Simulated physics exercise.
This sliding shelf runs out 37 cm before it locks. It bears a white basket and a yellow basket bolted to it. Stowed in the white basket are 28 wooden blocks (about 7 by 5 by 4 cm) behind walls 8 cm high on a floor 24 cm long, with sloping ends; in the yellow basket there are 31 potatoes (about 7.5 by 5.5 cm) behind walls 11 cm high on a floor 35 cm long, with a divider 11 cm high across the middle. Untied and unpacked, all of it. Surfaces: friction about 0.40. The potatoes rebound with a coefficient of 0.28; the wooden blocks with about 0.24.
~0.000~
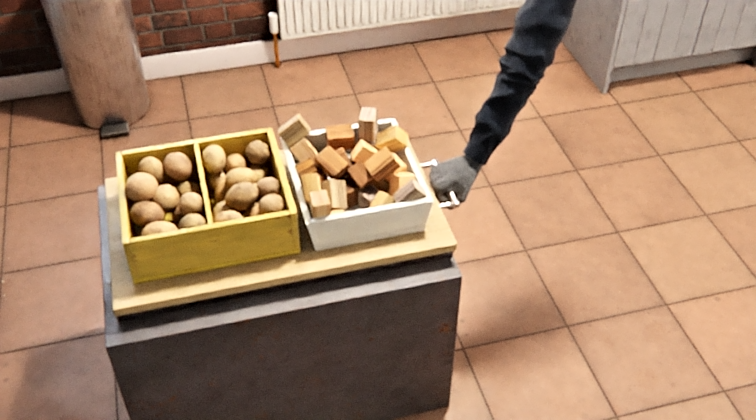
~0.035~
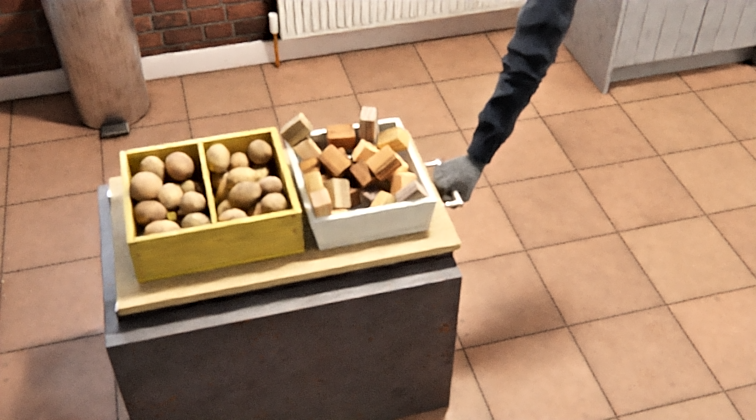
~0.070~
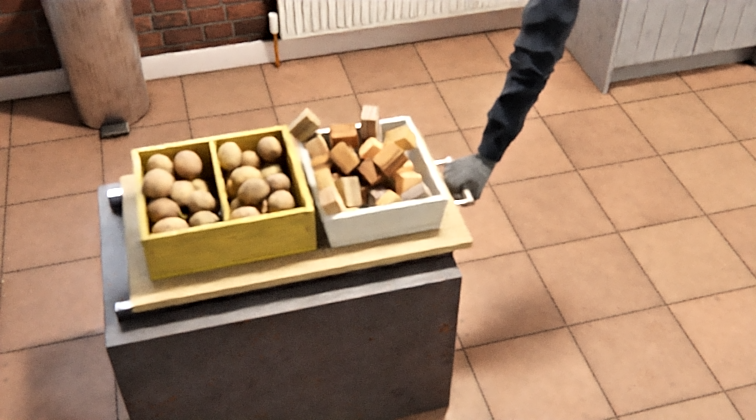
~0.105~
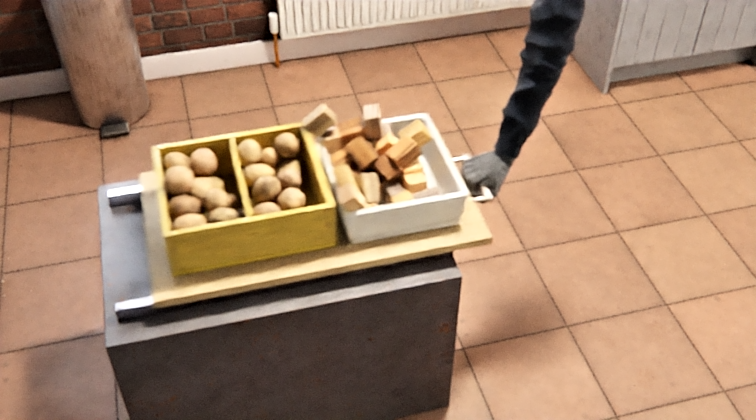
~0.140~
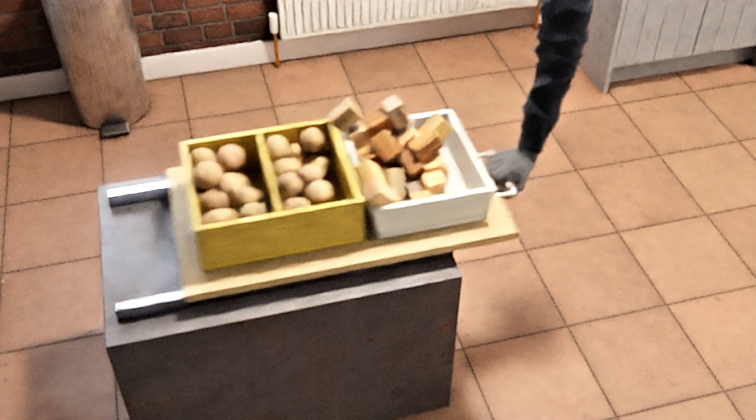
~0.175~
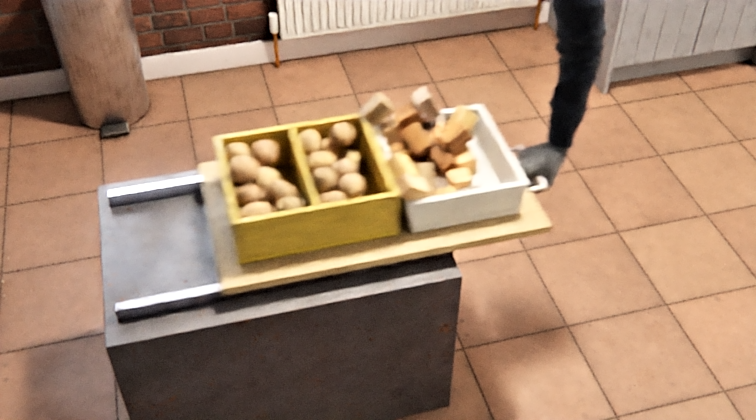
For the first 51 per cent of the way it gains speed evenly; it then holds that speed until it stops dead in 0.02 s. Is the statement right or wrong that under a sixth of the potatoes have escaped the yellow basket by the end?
Right.
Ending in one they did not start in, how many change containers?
Around 0, roughly.
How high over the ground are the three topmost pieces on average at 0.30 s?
Height, averaged: Around 78 cm.
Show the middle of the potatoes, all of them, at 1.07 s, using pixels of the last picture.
In the last view they're centred near (371, 176).
After 0.22 s, the runners reach their end.
After 0.30 s, the white basket is down by 1 of 28 and the yellow basket has all 31.
After 0.42 s, the white basket is down by 6 of 28 and the yellow basket has all 31.
After 0.64 s, the white basket is down by 8 of 28 and the yellow basket has all 31.
Outcome (at 1.07 s), the white basket is down by 8 of 28 and the yellow basket has all 31. Asked share, 0 of 31, 0 per cent.
